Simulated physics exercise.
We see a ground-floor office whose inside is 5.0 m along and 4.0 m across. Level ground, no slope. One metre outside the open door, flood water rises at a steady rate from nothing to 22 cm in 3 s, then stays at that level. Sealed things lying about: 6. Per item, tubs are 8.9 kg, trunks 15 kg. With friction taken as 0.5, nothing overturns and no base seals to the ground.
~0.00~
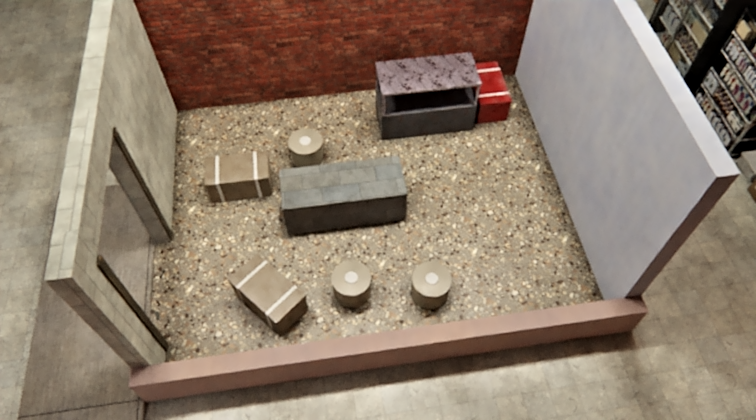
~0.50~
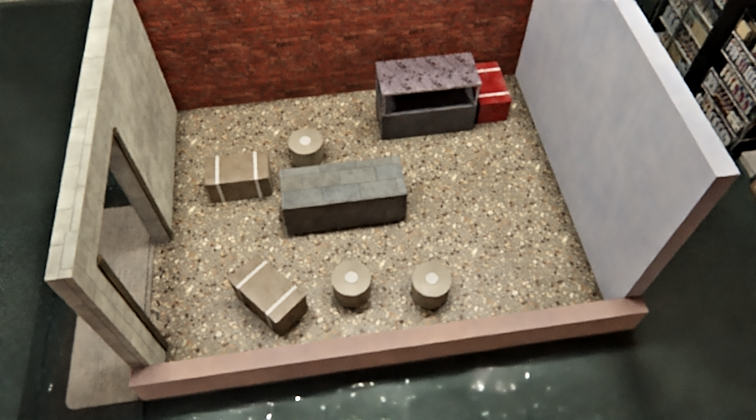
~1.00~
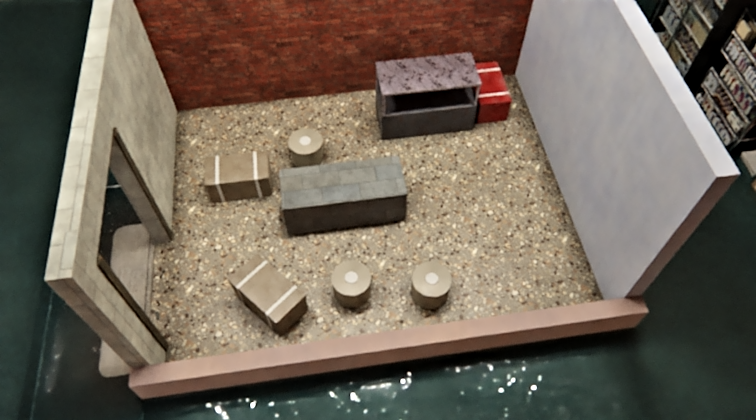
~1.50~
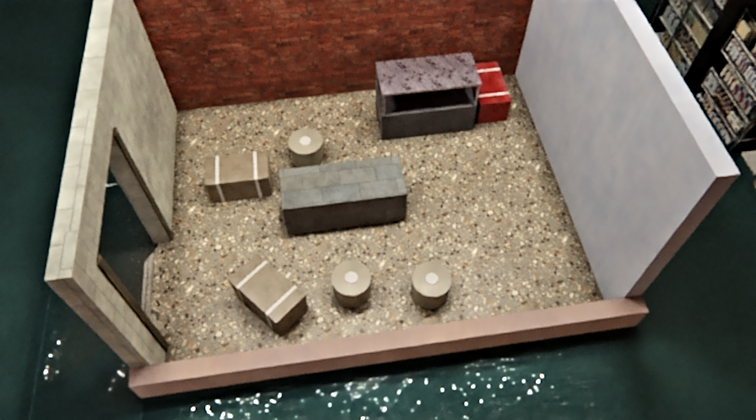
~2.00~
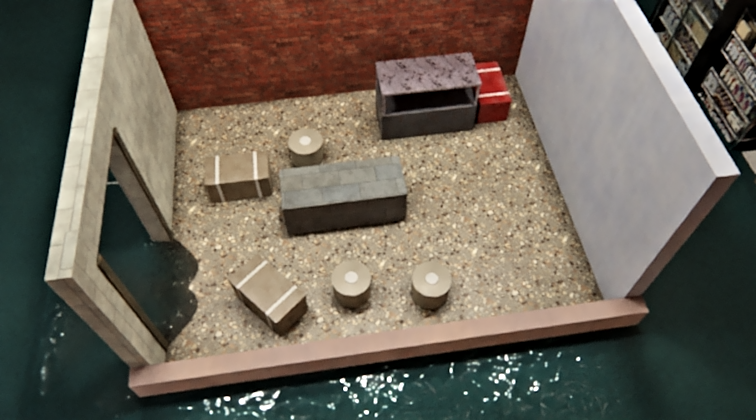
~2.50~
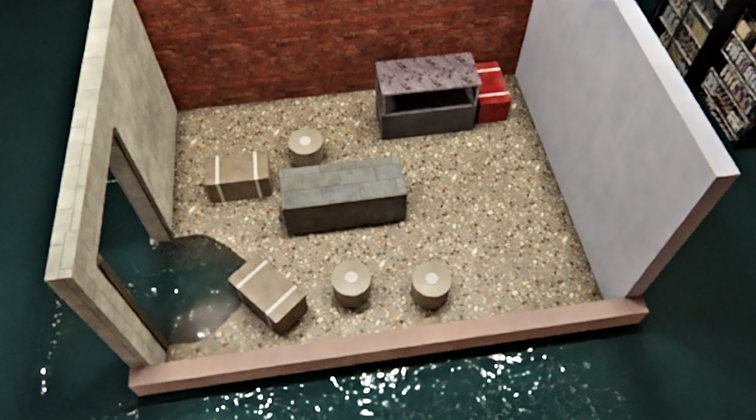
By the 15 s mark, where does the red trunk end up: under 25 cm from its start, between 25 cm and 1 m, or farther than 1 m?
The red trunk ends up under 25 cm away.
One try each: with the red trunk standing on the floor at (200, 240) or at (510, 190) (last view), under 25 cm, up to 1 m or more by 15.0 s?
First try: It inches along; second try: It covers a big distance.
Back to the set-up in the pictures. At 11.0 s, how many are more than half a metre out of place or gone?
I count 4 of them.
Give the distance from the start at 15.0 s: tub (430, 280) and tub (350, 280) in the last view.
They've ended up 250 cm and 400 cm away, in that order.
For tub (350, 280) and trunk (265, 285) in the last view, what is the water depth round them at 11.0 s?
About 18 and 14 cm.
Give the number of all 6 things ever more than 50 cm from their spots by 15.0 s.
5.
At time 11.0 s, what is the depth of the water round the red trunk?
Depth: About 16 cm.
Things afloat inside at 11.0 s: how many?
Count: 6.
After 3.5 s the red trunk is near (489, 82), 0.0 m from its start, aground; 0 afloat.
After 6.8 s the red trunk is near (489, 82), 0.0 m from its start, aground; 3 afloat.
After 11.0 s the red trunk is near (483, 72), 0.1 m from its start, afloat; 6 afloat.
After 15.0 s the red trunk is near (483, 73), 0.1 m from its start, afloat; 6 afloat.
